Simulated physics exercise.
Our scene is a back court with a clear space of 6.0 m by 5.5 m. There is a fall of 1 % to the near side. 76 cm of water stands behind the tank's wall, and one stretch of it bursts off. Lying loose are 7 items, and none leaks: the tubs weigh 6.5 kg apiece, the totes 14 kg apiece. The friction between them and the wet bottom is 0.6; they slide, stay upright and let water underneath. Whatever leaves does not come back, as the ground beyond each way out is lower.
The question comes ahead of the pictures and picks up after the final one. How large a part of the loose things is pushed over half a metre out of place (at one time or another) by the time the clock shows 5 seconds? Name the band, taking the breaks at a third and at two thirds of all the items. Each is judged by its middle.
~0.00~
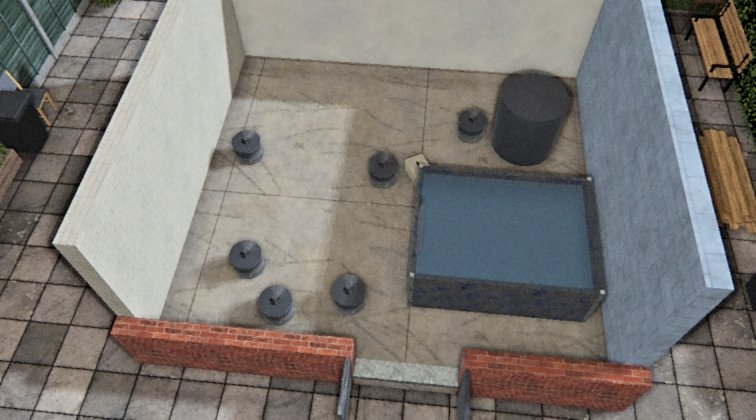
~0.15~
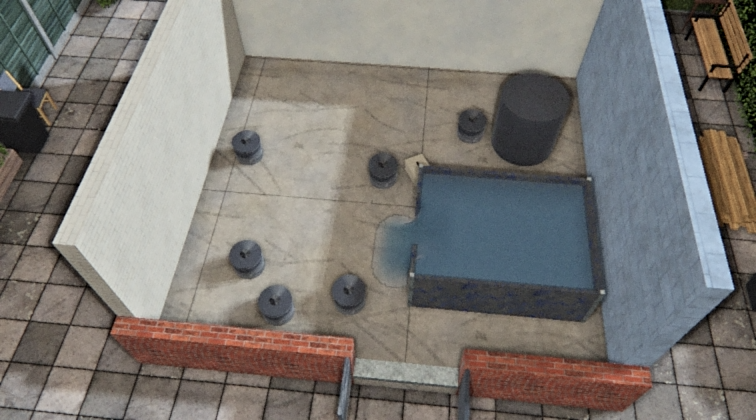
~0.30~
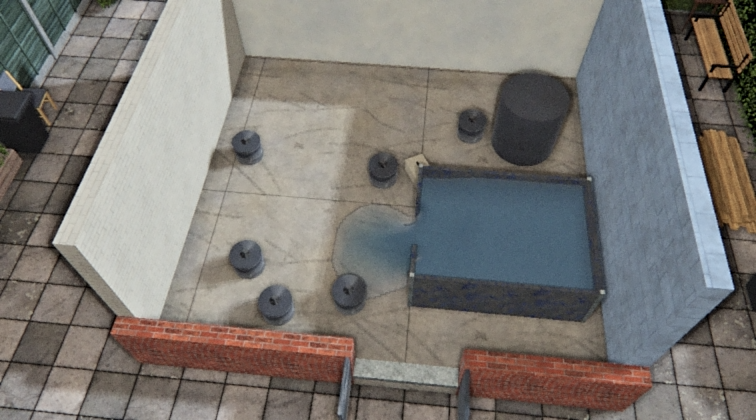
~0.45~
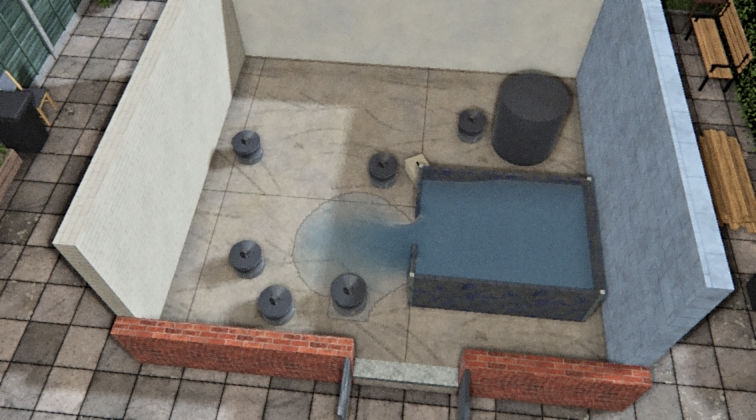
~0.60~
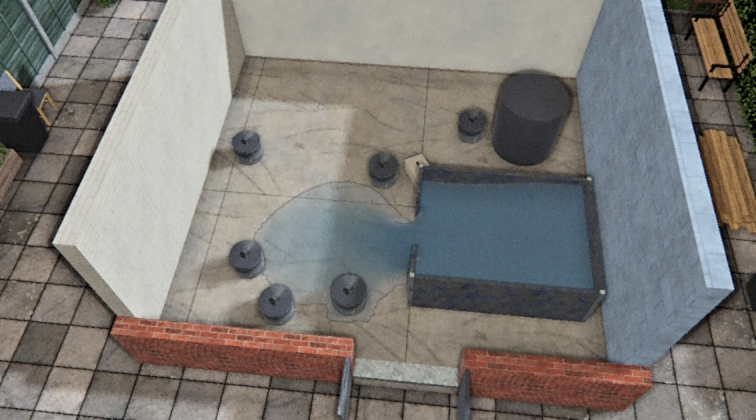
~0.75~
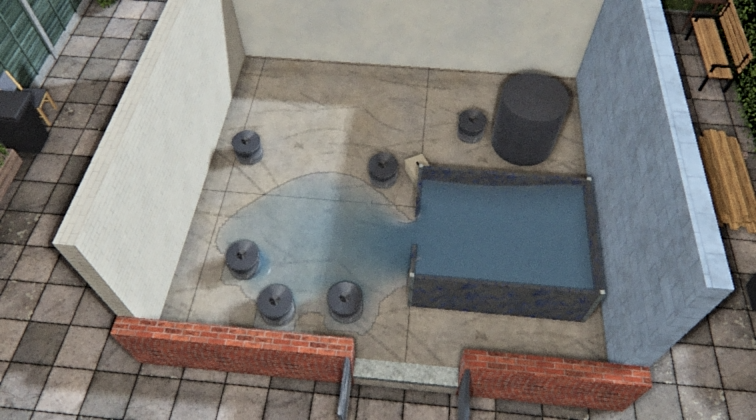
I reckon it gets to one third but stops short of two thirds.
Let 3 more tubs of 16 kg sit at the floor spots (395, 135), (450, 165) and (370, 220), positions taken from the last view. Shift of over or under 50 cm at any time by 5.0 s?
In that order: Under, less, over.
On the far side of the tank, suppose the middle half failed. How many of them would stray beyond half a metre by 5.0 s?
In that case the number is 2.
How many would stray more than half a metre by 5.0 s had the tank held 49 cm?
Then it comes to 4.
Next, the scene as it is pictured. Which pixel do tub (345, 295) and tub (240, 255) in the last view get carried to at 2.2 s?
Around (325, 327) and (171, 271).
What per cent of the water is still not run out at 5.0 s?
Some 100 per cent remains.
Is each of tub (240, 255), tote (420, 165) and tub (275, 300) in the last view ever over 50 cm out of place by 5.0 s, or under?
One by one: Above the line; below the line; above the line.
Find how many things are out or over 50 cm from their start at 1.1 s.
2 in all.
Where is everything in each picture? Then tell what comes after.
The first picture shows a tub at (349, 290) rests on the ground; a tub at (245, 254), on the bottom; water covers 3.8 m2; 0 of 7 have shifted.
The second picture shows a tub at (349, 290) rests on the ground; a tub at (245, 254) rests on the ground; 4.4 m2 under water; 0 of 7 have shifted.
The third picture shows a tub at (349, 290) rests on the ground; a tub at (245, 254), on the bottom; 5.3 m2 under water; 0 of 7 have shifted.
The fourth picture shows a tub at (349, 290) rests on the ground; a tub at (245, 254), on the bottom; 6.3 m2 under water; 0 of 7 have shifted.
The fifth picture shows a tub at (349, 290), on the bottom; a tub at (245, 254) rests on the ground; 7.6 m2 under water; 0 of 7 have shifted.
The sixth picture shows a tub at (345, 297) rests on the ground, 12 cm from its start; a tub at (242, 255) rests on the ground, 5 cm from its start; 8.9 m2 under water; 1 of 7 have shifted.
After 1.1 s 2 of 7 are over 50 cm from their spots; 0 afloat.
After 2.2 s 4 of 7 are over 50 cm from their spots; 3 afloat.
After 3.5 s 3 of 7 are over 50 cm from their spots; 3 afloat.
After 5.0 s 4 of 7 are over 50 cm from their spots, and 4 have been at some point; 3 afloat.
